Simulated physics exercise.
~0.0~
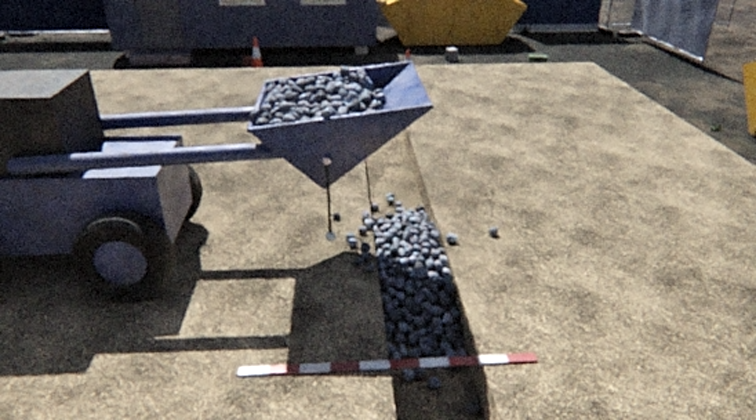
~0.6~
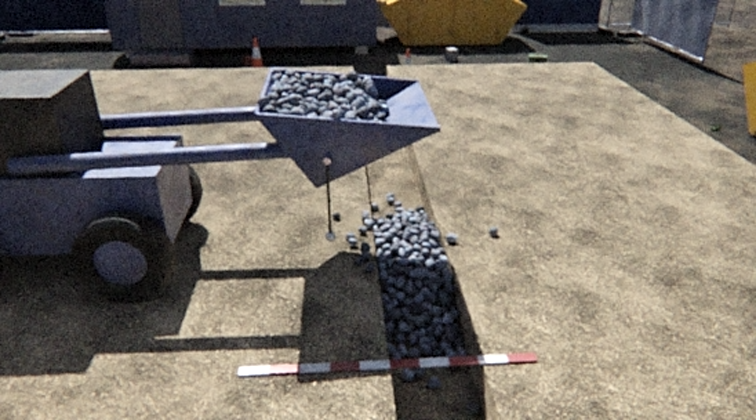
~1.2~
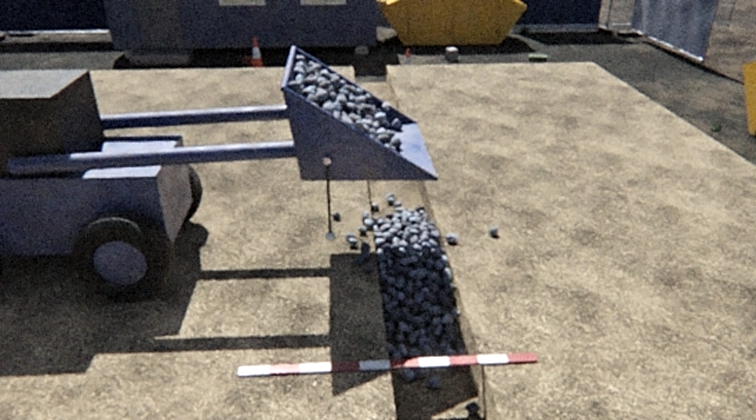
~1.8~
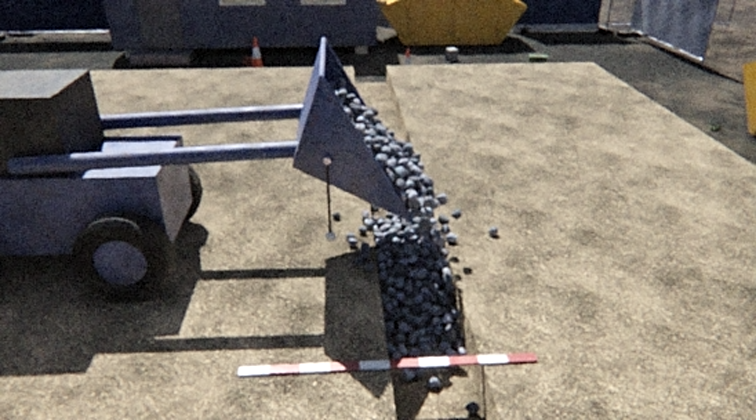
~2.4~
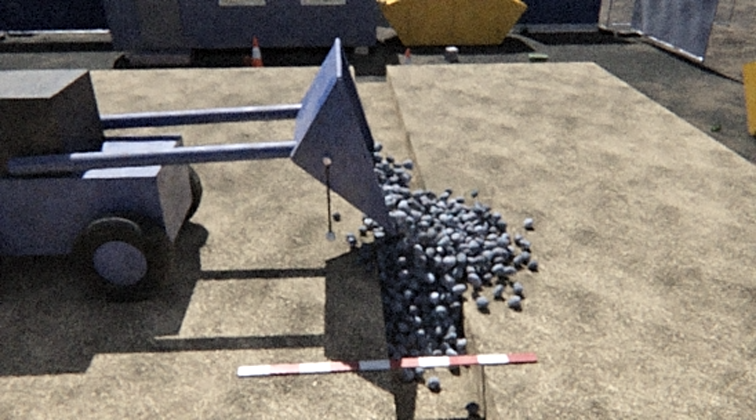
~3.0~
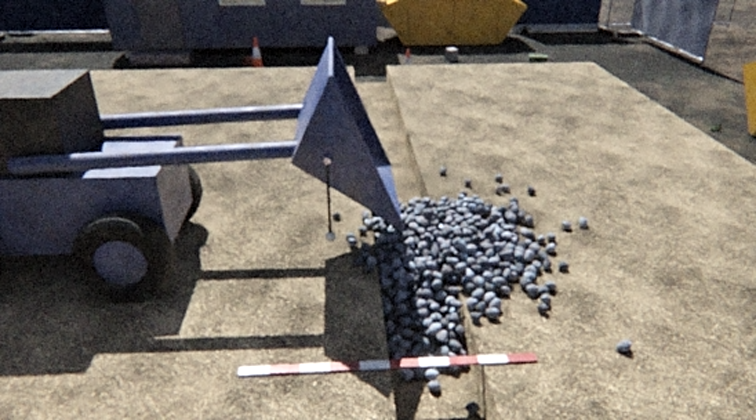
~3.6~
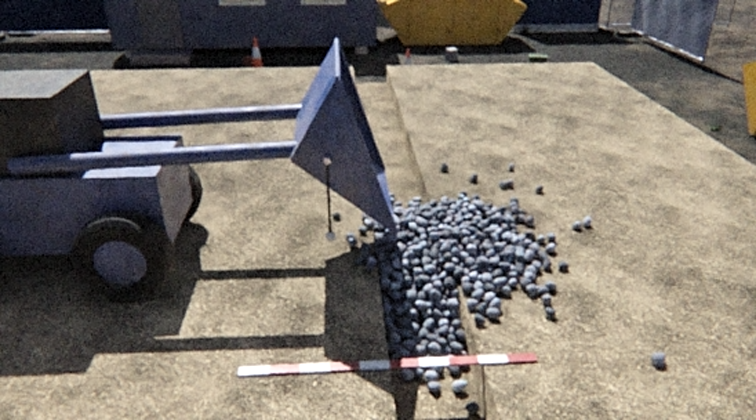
A blue loader tips its bucket, spilling grey stones into the trench and over its right edge.
